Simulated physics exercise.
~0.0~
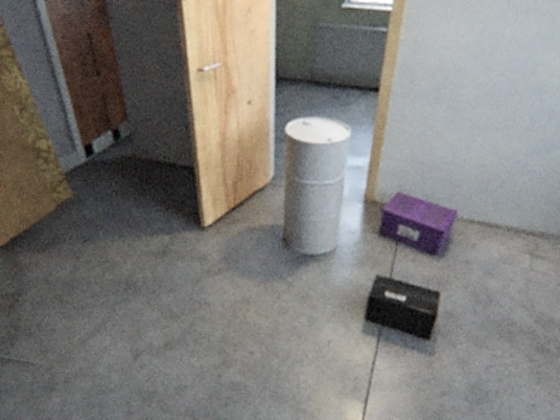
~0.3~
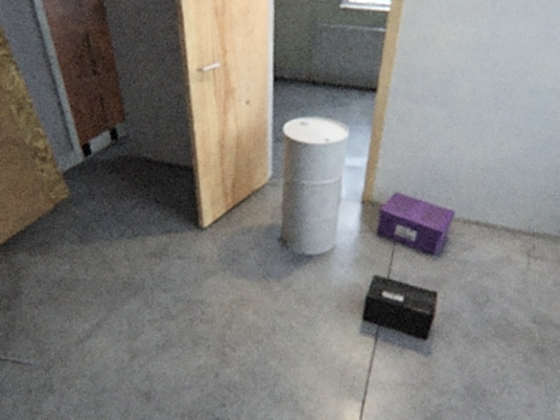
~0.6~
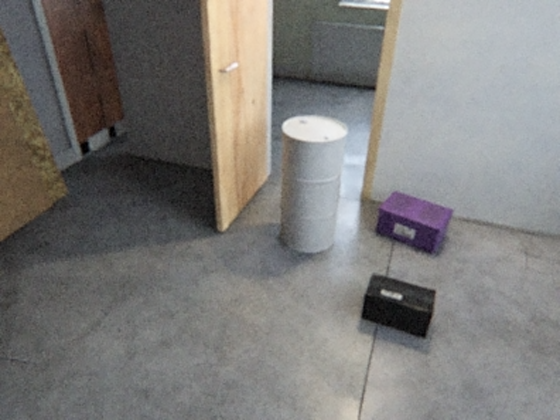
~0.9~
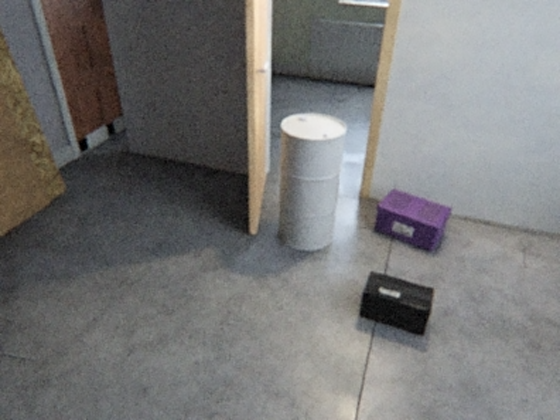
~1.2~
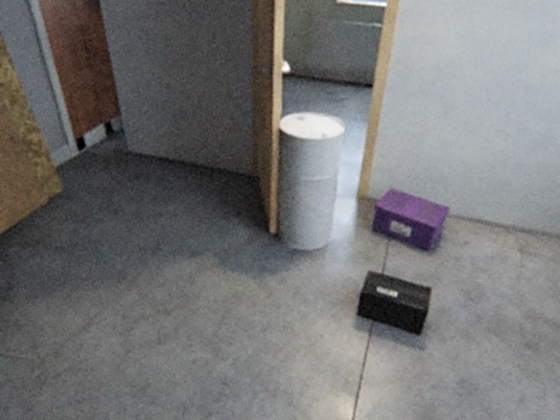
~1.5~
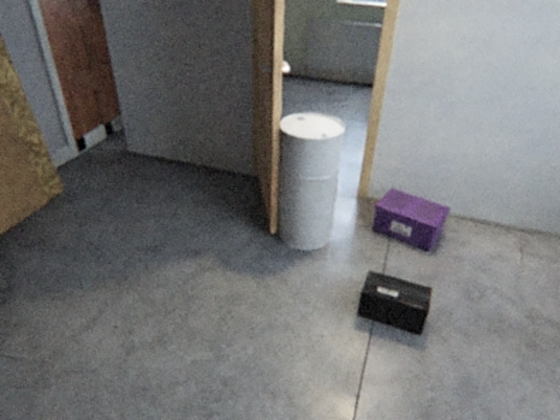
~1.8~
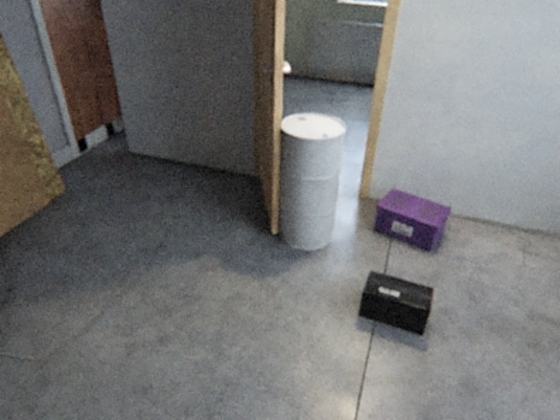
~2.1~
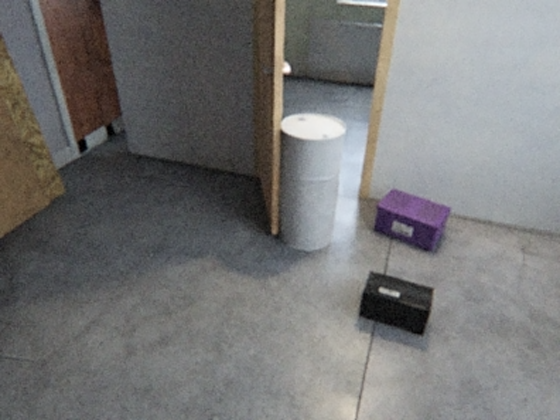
The clip opens on a wooden door standing wide open in a grey room, with a white drum just to its right and a purple tote and a black box farther right on the floor. The view sways slightly as the door begins to swing to the right, slowly at first and then faster, with nobody in sight. Its broad face narrows until it is nearly edge-on, and it comes up beside the drum. There the door stops, still partly open. The drum, tote and box stay where they were, and nothing more moves through the end.
